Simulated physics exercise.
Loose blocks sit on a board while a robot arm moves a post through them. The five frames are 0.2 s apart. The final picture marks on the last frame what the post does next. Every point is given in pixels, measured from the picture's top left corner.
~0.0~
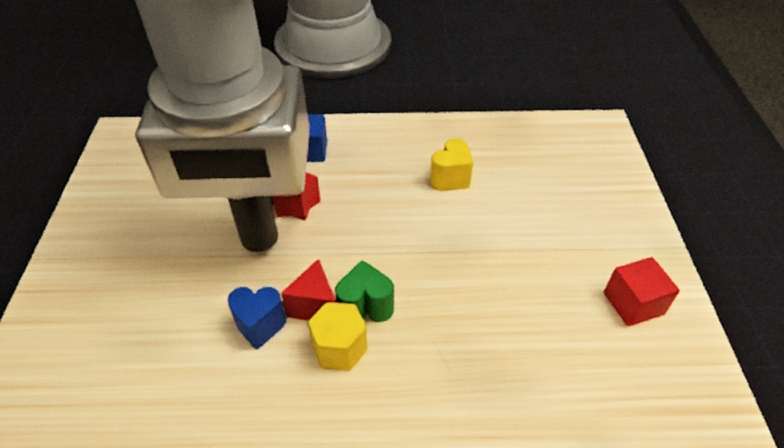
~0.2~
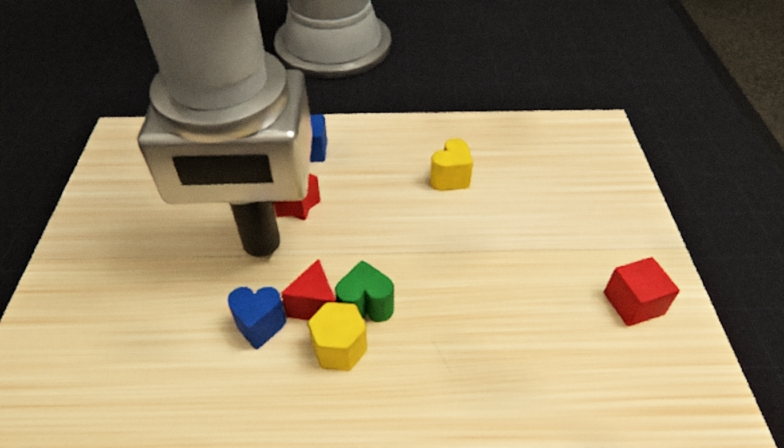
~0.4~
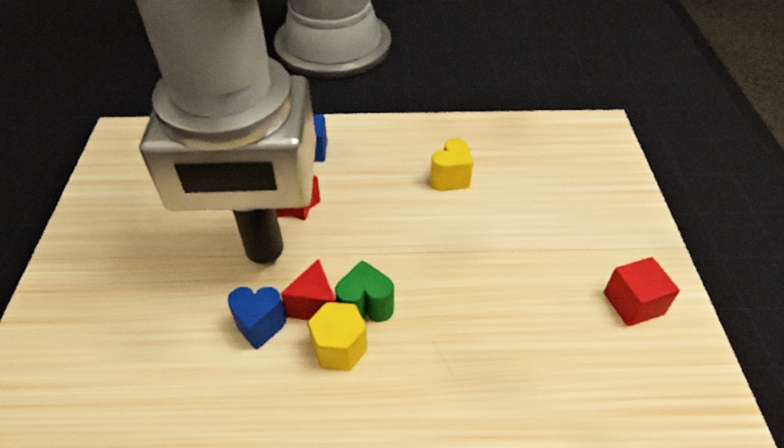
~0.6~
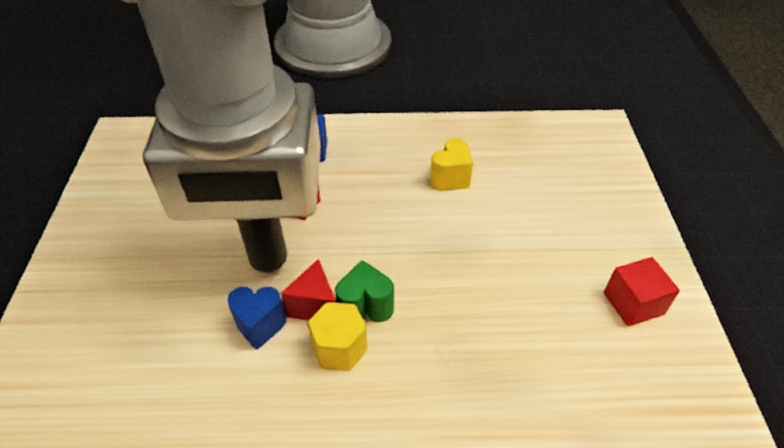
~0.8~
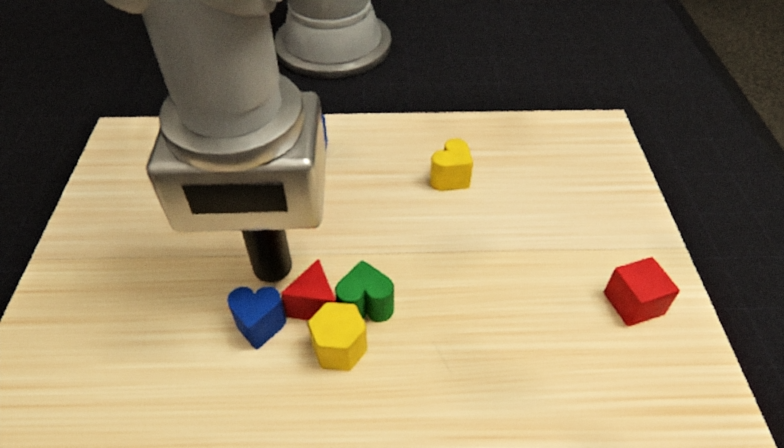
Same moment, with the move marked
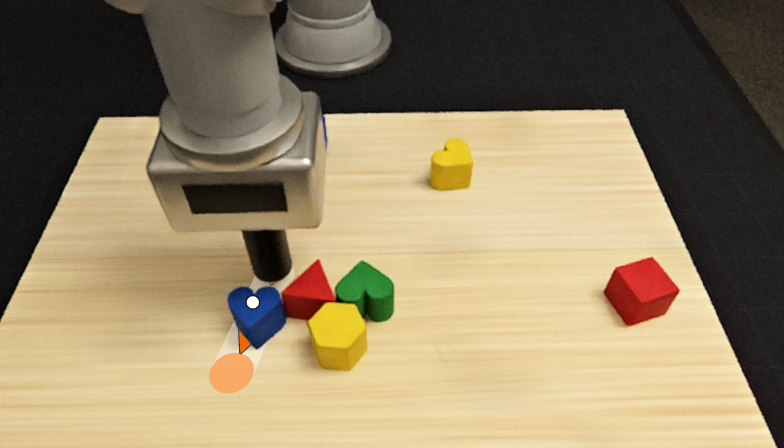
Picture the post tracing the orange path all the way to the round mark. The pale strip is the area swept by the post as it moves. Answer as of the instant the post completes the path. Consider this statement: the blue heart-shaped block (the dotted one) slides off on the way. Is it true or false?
Answer: False.
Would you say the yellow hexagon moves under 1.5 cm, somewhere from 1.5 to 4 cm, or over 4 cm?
The answer is under 1.5 cm.
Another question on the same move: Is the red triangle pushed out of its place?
No, I don't think so.
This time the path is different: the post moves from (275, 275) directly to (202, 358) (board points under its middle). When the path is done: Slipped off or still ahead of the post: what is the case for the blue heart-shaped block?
By then it is beside or behind the post.
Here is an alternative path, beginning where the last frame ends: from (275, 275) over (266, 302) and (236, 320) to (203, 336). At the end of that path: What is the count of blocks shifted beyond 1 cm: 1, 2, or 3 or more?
Most likely one.
The line goes from (275, 275) to (232, 373); the dot is on the blue heart-shaped block.
The first path, step by step. Halfway along, post at (252, 314); blue heart-shaped block at (242, 332).
At the end, post at (228, 365); blue heart-shaped block at (224, 388), turned 15° anticlockwise; red triangle unmoved; yellow hexagon unmoved.
